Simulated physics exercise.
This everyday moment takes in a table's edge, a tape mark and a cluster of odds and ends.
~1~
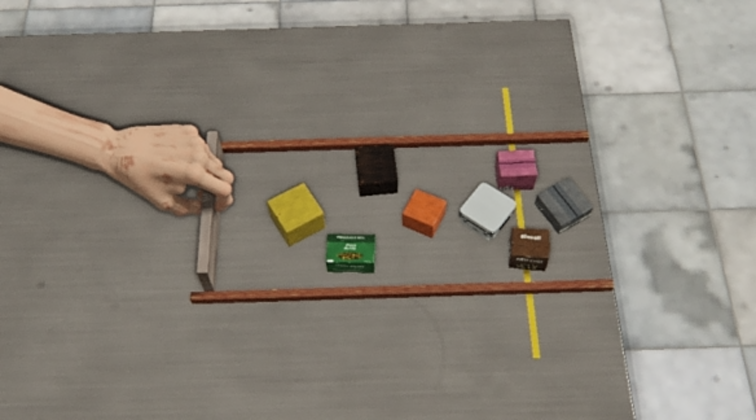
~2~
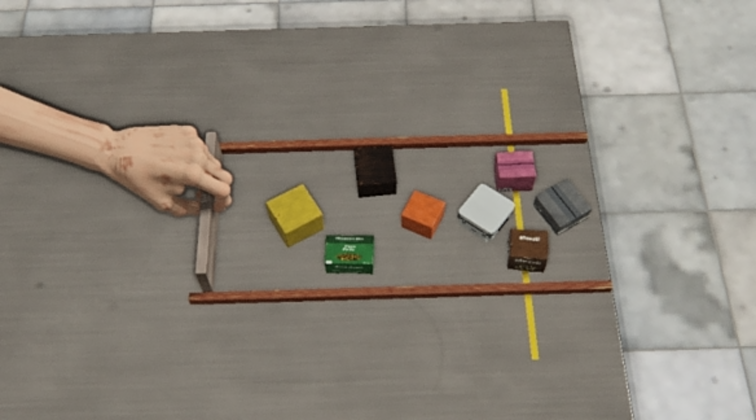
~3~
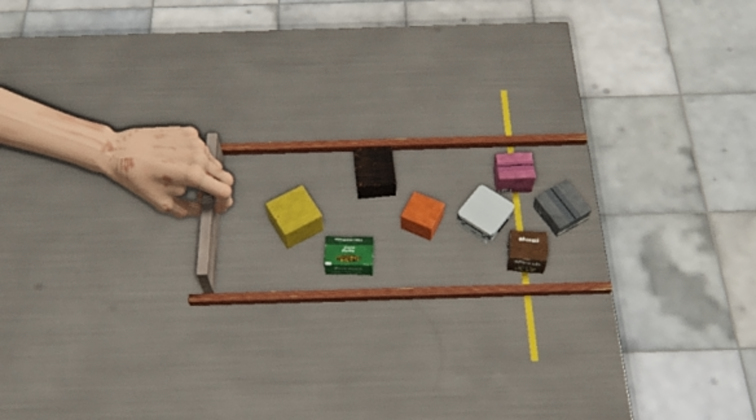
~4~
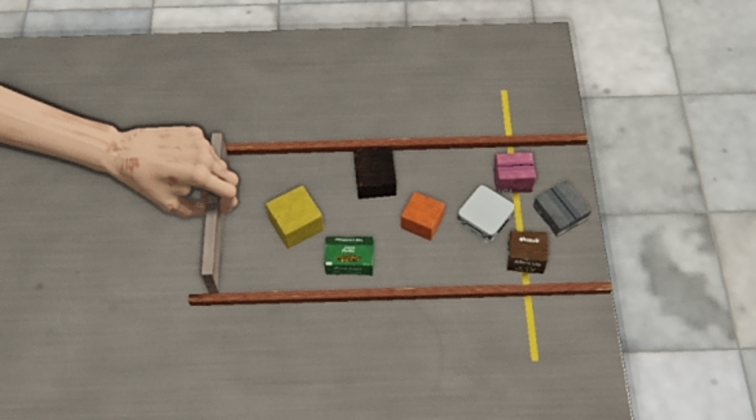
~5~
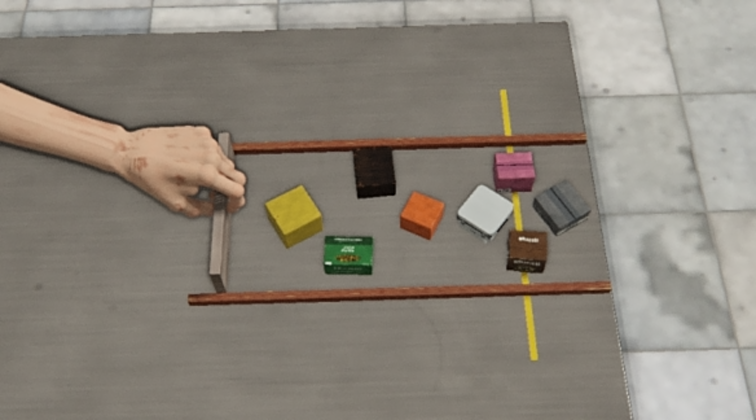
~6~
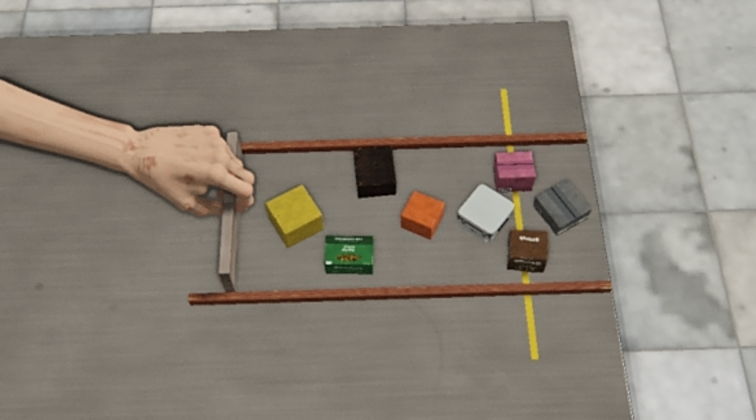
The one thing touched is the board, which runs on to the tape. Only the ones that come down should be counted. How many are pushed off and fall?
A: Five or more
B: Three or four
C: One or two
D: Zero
Option C: One or two.
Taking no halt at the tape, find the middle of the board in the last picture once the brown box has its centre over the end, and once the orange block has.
I'd say about (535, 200) for the first one and about (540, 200) for the second.
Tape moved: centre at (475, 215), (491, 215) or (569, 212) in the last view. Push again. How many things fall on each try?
So, one try after another, the floor gets 1, then 1, then 5.
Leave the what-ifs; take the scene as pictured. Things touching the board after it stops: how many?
3 of them.
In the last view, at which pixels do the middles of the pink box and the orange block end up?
The first ends close to (572, 168), the second close to (577, 204).
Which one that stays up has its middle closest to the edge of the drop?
Closest in the end is the brown box.
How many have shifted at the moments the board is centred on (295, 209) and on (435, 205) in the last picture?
It comes to 1 for the first spot, 7 for the other.
A little later, none off yet; grey box at rest near (562, 207); brown box at rest near (527, 251); pink box at rest near (514, 172).
Next, none off yet; grey box shifted a little near (585, 204); brown box at rest near (527, 251); pink box at rest near (522, 167).
When it is over, the number that fall off is one or two; down, white case and grey box.
